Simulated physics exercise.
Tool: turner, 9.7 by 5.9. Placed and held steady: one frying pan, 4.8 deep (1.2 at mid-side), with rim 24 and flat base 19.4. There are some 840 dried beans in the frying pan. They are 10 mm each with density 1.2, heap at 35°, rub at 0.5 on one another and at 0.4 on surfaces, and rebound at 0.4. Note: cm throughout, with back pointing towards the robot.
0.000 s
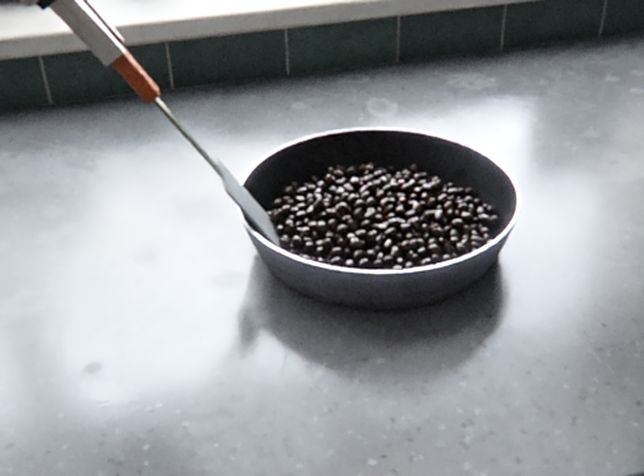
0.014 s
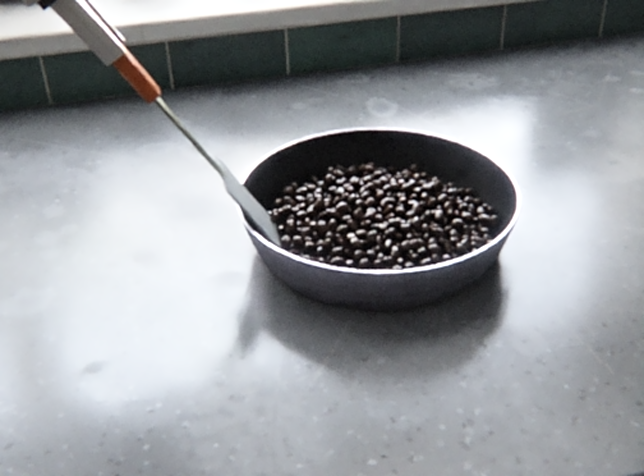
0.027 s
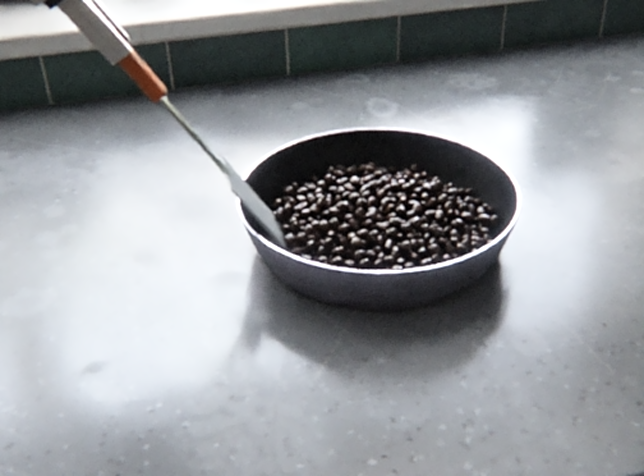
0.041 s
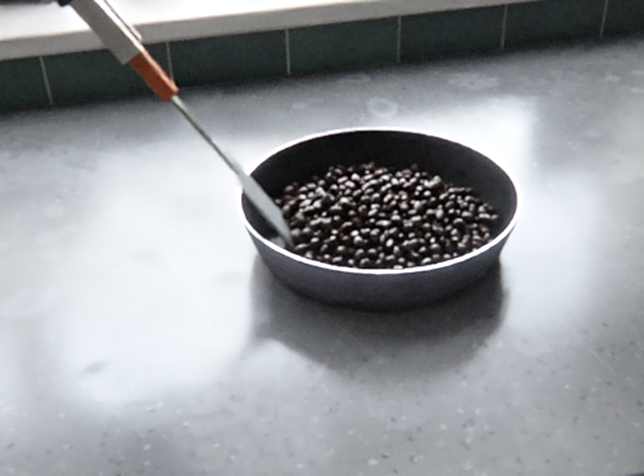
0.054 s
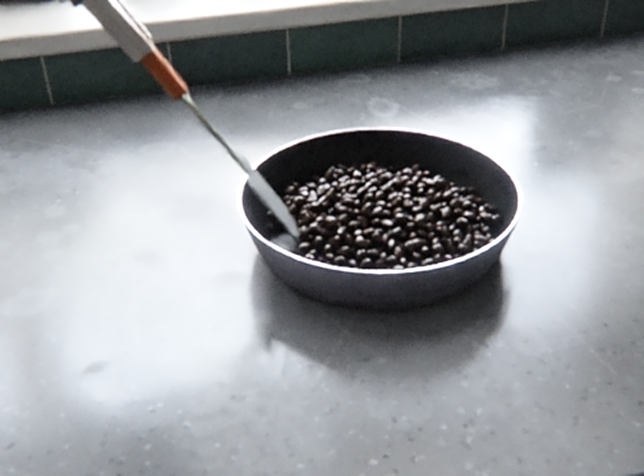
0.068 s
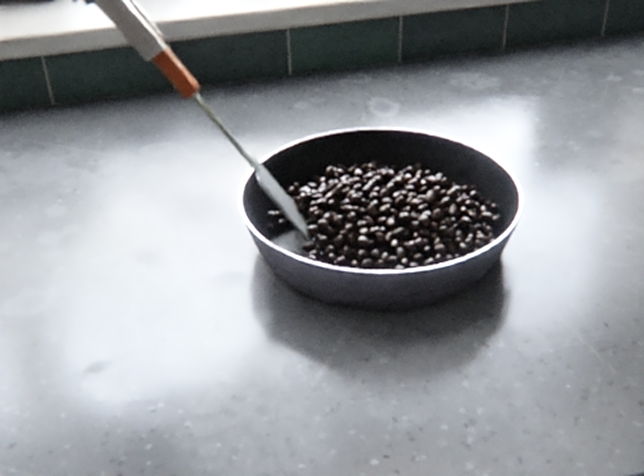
The clip opens on a dark frying pan of small dark beans on a gray speckled counter, a turner resting inside its left rim. After barely moving at first, the turner slides slowly a short way right, nudging beans at the left edge while the pan stays still.
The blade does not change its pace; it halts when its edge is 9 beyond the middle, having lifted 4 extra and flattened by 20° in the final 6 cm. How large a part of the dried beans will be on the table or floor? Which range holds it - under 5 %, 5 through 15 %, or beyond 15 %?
The range 5 through 15 % holds it.
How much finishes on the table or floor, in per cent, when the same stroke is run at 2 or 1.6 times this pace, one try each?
Roughly 20 percent for the first try, 15 percent for the second.
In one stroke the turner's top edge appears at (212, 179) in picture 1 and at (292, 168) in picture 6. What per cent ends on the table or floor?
About 20 per cent.
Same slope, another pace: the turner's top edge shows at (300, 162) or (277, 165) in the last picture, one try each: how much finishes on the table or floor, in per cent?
I'd estimate some 20 and 15 in a hundred.
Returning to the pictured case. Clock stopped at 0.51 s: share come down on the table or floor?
8 per cent.
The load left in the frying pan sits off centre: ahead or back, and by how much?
Roughly 3.0 cm ahead.
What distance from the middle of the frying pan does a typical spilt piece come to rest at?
Looks like roughly 20 centimetres to me.
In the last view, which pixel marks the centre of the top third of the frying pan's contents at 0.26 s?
It is centred at about (444, 189).
After 0.16 s, sloping 59°, highest piece 6 above the table; 844 in the frying pan.
After 0.26 s, sloping 52°, highest piece 7 above the table; 844 in the frying pan.
After 0.51 s, sloping 39°, highest piece 6 above the table; 781 in the frying pan, 61 on the table or floor, 2 on the blade or in flight.
After 1.56 s, sloping 39°, highest piece 6 above the table; 776 in the frying pan, 68 on the table or floor.
In the end, 776 in the frying pan, 68 on the table or floor. That is 8 % on the table or floor.
